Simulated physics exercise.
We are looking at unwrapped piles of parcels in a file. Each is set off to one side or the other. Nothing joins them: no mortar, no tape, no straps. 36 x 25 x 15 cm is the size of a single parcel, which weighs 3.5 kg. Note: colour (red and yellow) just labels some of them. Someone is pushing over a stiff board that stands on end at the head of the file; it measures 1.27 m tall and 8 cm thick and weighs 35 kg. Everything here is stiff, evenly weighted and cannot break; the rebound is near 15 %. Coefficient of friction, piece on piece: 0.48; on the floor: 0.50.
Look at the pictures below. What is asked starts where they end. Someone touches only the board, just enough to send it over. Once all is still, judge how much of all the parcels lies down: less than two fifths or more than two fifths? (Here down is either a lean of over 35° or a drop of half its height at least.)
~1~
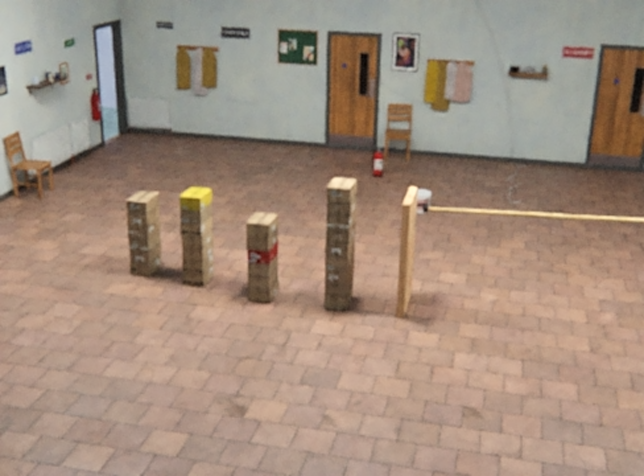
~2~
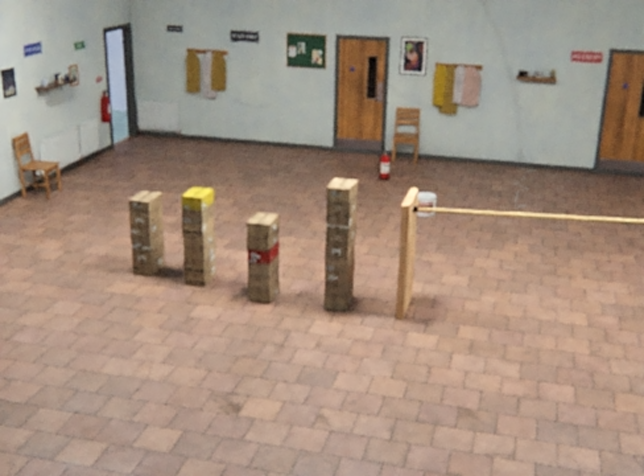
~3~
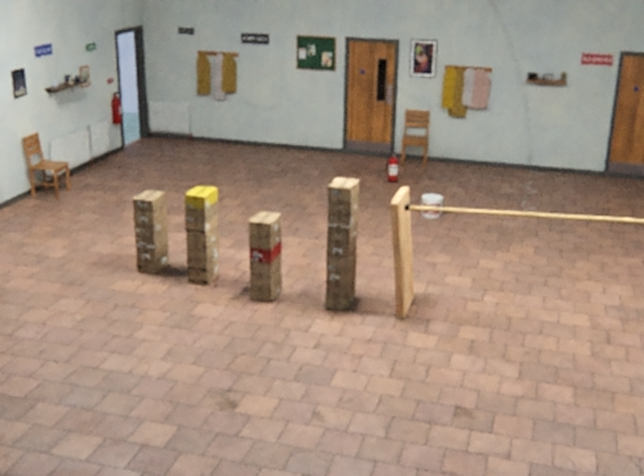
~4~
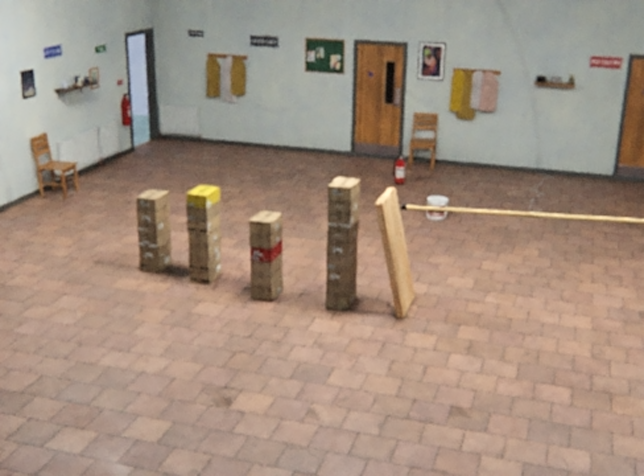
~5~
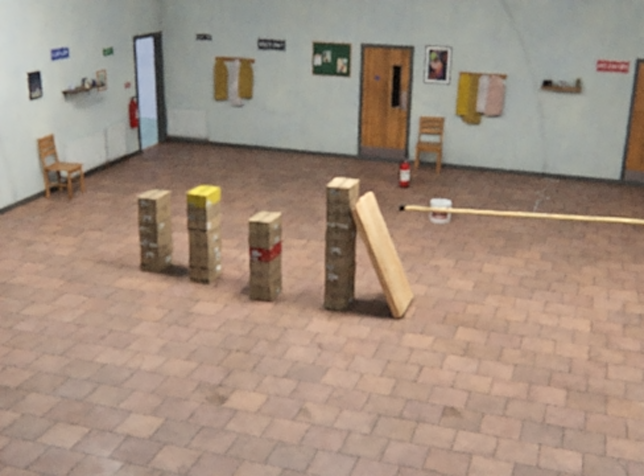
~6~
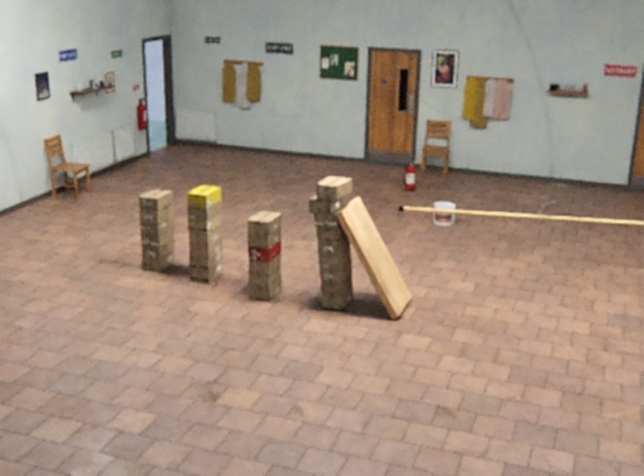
I would say upwards of two fifths.
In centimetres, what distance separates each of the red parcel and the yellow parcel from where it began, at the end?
Red 70, yellow 190.
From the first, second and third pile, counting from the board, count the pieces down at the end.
Down pieces per pile: First 9; second 5; third 6.
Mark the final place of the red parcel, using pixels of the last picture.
I'd point at about (217, 275).
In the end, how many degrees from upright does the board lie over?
The board settles some 70 degrees away from upright.
Then, 0.48 s past the last view, board 57° from upright; 9 of the 28 parcels down; red parcel 15 mm from its place.
Then, 0.98 s past the last view, board 70° from upright; 14 of the 28 parcels down; red parcel 57° from how it stood, 29 cm lower; yellow parcel 4° from how it stood.
Then, 2.12 s past the last view, board 70° from upright; 25 of the 28 parcels down; red parcel 60° from how it stood, 39 cm lower; yellow parcel 27° from how it stood, 50 cm lower.
In the end, board 70° from upright; 25 of the 28 parcels down; yellow parcel on its side; red parcel 60° from how it stood, 39 cm lower. That is 89 per cent. From the last view, middles, yellow parcel near (83, 234), red parcel near (217, 275).
